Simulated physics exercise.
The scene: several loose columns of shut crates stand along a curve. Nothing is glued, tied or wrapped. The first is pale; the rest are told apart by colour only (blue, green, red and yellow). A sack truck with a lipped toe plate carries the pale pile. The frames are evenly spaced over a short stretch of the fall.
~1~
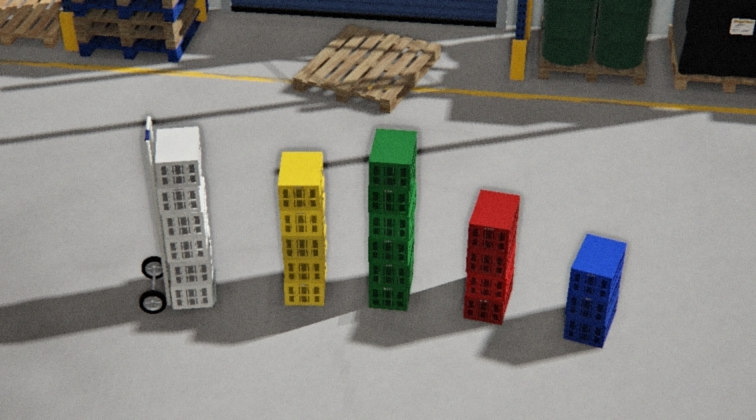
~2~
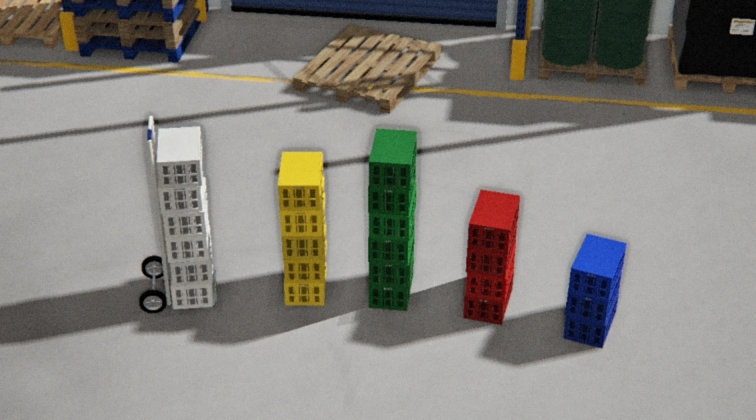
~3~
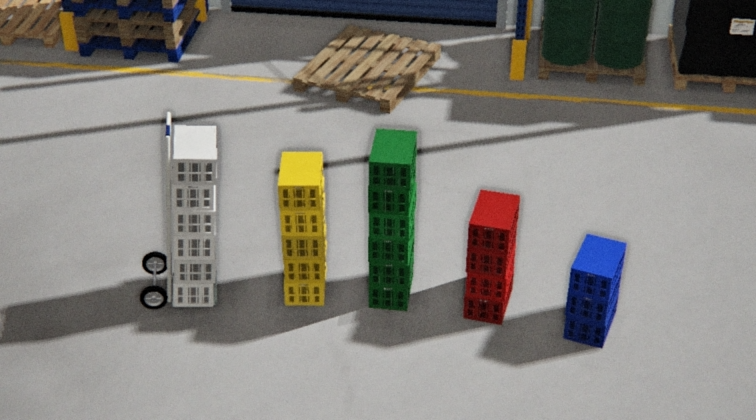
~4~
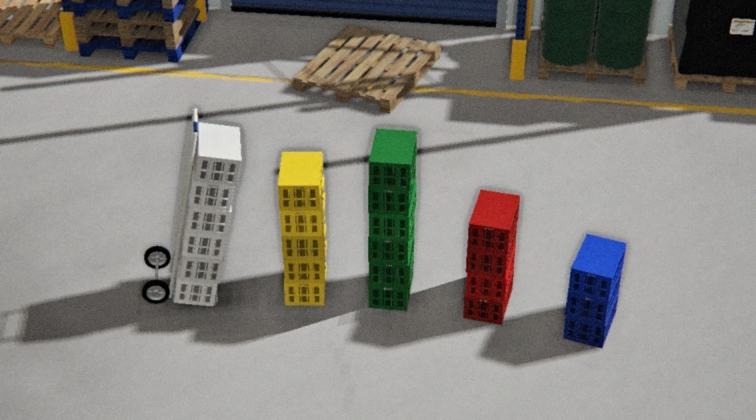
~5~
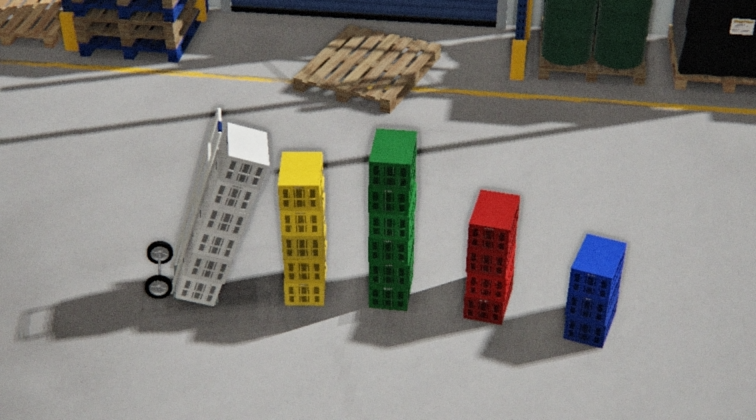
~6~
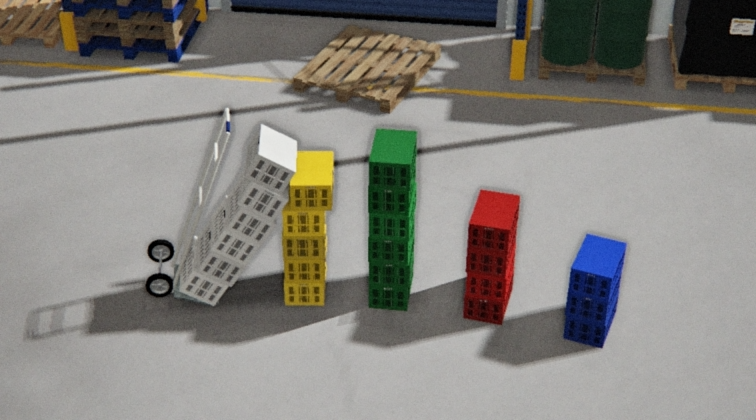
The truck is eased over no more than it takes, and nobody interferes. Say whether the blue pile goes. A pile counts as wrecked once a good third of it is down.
The blue pile collapses.
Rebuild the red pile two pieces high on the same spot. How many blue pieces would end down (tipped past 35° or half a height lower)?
The counts are blue 2.
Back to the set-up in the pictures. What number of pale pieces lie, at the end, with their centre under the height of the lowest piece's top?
2 pale pieces.
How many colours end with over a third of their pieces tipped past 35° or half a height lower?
The count is 4.
Just after the last frame, 6 of the pale pile down; none of the 3 blue crates down (0 of 18 in all colours); top blue crate unmoved; top yellow crate tilted clearly, half its height lower.
A moment on, 6 of the pale pile down; none of the 3 blue crates down (14 of 18 in all colours); top blue crate tilted a little; top yellow crate tilted well over, some two heights lower.
When it is over, 6 of the pale pile down; 3 of the 3 blue crates down (17 of 18 in all colours); top blue crate upside down; top green crate upside down. In pixels of the last frame, middles, top blue crate near (736, 369).
